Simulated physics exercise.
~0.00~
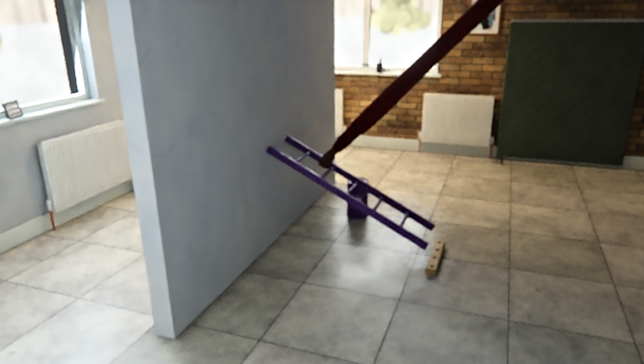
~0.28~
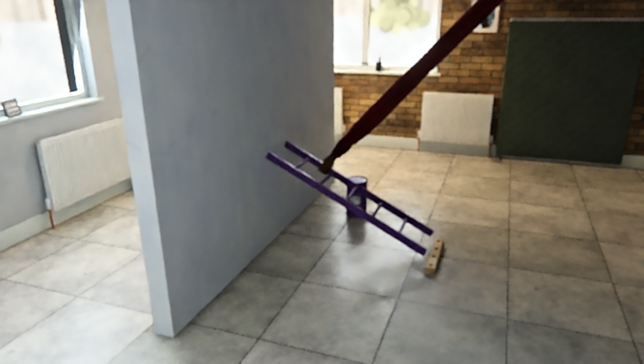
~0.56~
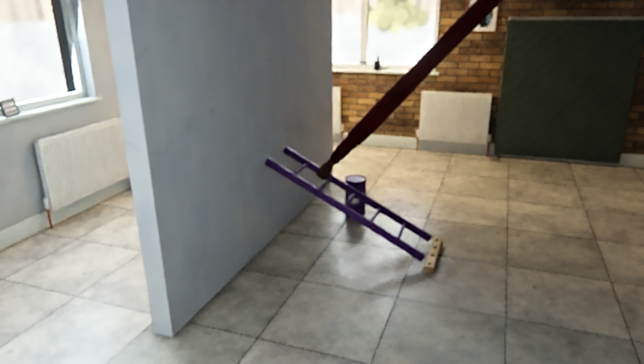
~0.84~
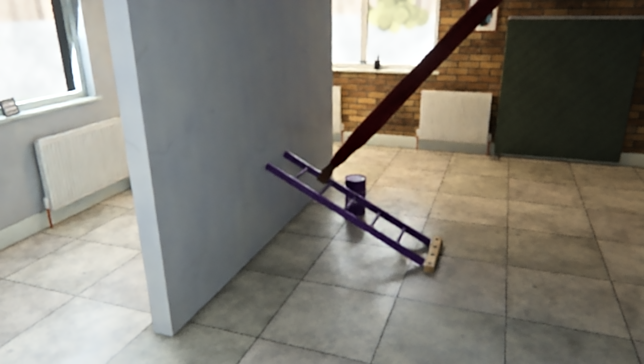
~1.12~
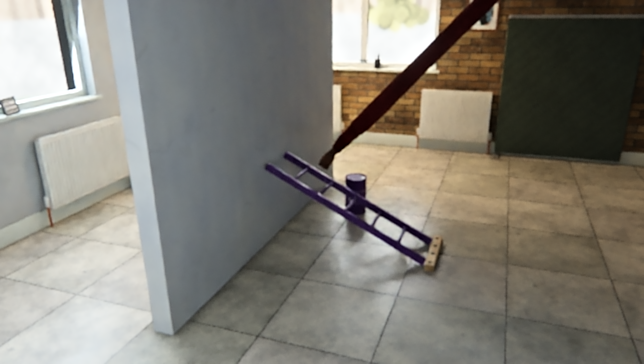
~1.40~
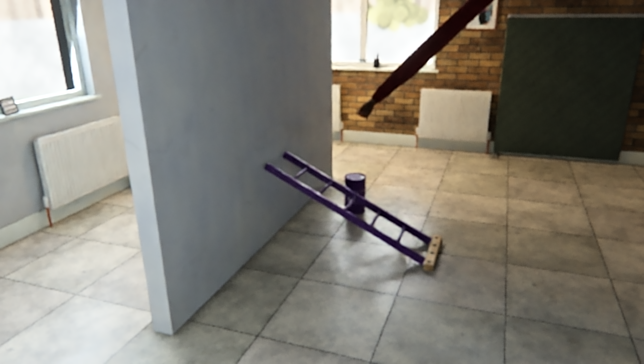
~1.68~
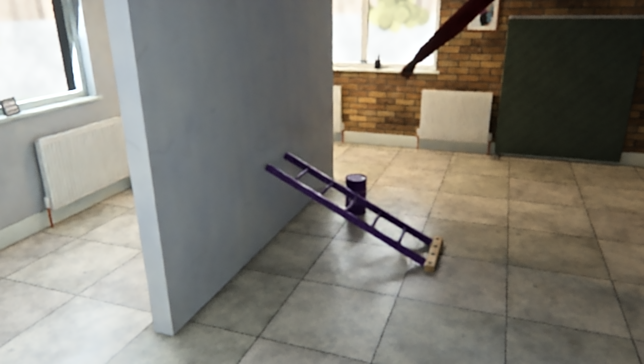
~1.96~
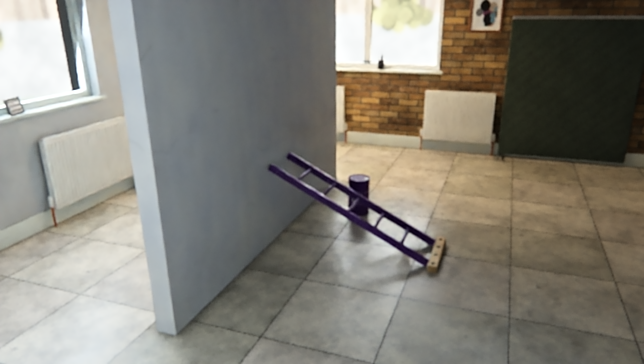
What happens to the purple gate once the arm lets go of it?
It holds its place, still leaning against the grey wall with its lower end at the strip of wood on the floor.
